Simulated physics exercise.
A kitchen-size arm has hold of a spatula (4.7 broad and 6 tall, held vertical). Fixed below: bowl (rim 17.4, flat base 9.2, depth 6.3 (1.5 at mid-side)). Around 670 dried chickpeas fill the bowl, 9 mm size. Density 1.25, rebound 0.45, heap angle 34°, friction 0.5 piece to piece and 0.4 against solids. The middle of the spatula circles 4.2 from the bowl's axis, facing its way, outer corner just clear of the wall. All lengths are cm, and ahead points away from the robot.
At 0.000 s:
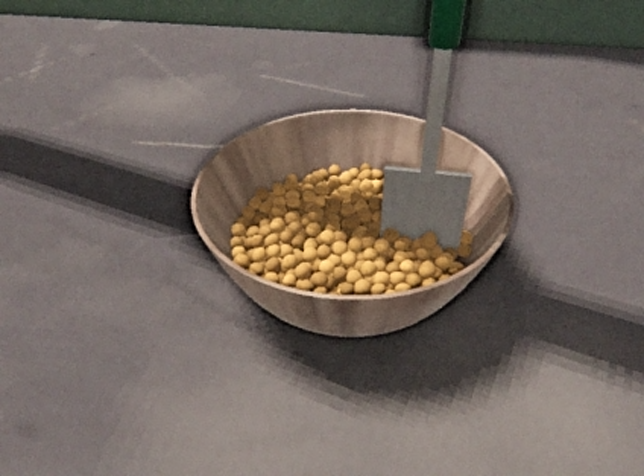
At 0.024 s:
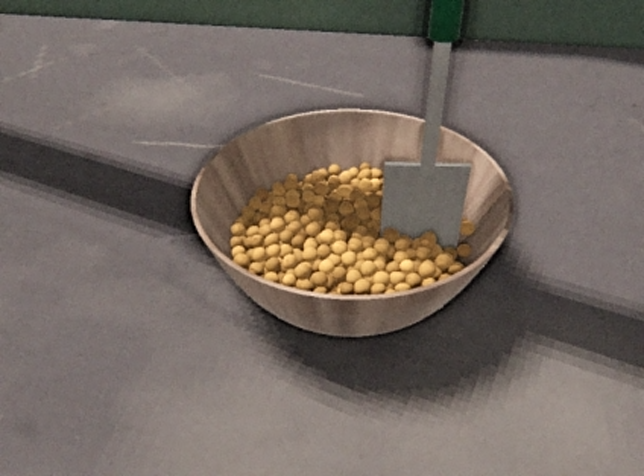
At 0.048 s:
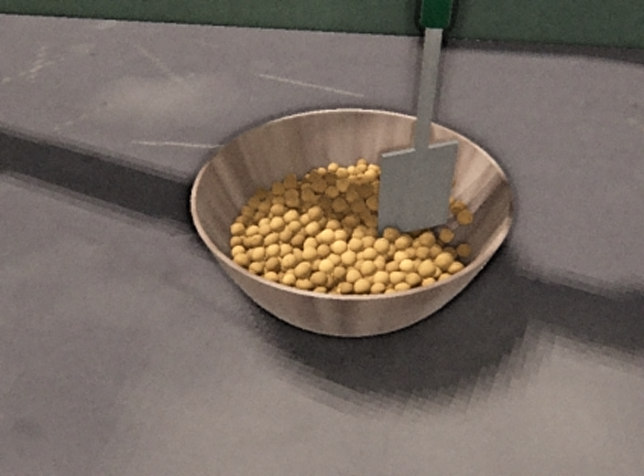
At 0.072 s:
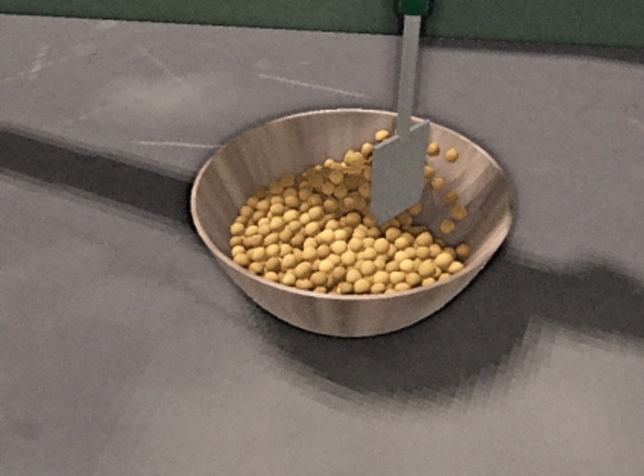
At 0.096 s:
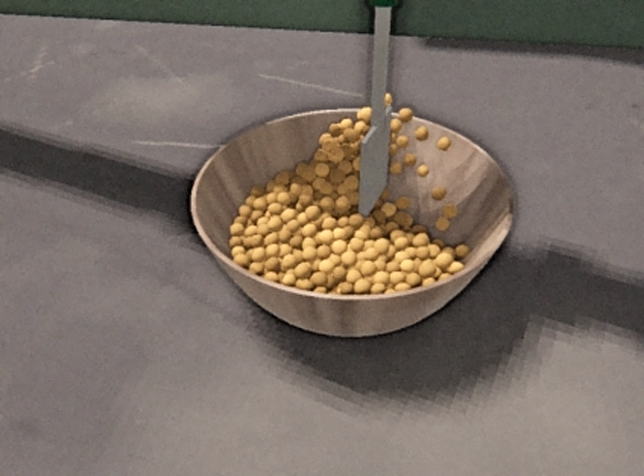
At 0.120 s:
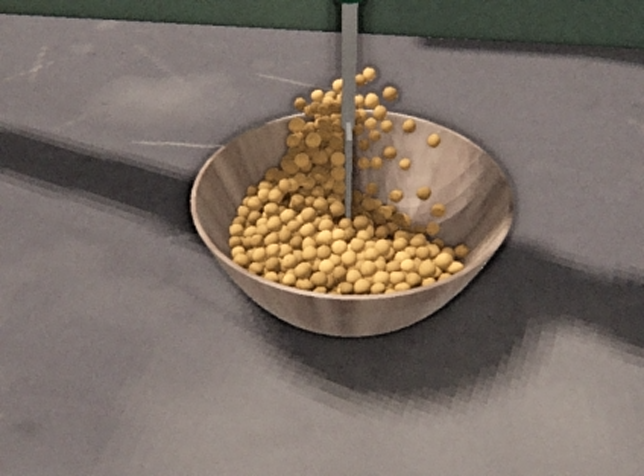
A flat grey spatula, held upright from above by a green-handled grip, barely shifts at first, then sweeps leftward and toward the back of the bowl, turning until its blade is edge-on. Tan chickpeas pile up around it and a loose cluster rises above the far rim. The still camera looks down on the pale brown bowl on a scuffed grey surface crossed by a dark band, with green behind.
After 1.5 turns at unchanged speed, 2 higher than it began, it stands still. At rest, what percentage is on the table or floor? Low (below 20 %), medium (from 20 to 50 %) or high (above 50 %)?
On the table or floor the share is medium, from 20 to 50 %.
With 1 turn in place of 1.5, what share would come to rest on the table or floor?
It would be near 20 per cent.
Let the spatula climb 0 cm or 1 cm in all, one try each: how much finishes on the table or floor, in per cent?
About 45 and 35 per cent.
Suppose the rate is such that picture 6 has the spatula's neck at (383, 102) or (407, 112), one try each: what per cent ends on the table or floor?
About 20 and 5 per cent.
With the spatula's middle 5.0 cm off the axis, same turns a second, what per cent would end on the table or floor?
It would be near 5 per cent.
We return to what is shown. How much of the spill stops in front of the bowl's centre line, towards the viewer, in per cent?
About 60 per cent.
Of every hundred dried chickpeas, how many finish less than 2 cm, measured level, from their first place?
Roughly 30 per cent.
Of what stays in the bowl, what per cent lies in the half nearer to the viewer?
Some 50 per cent.
By 0.29 s, 268° round, highest piece 10 above the table; 571 in the bowl, 17 on the table or floor, 78 in flight or on the tool.
By 0.45 s, 76° round, highest piece 8 above the table; 506 in the bowl, 130 on the table or floor, 30 in flight or on the tool.
By 0.74 s, 180° round, highest piece 5 above the table; 495 in the bowl, 171 on the table or floor.
By 1.44 s, 180° round, highest piece 5 above the table; 495 in the bowl, 171 on the table or floor.
Final count, 495 in the bowl, 171 on the table or floor. That is 26 % on the table or floor.
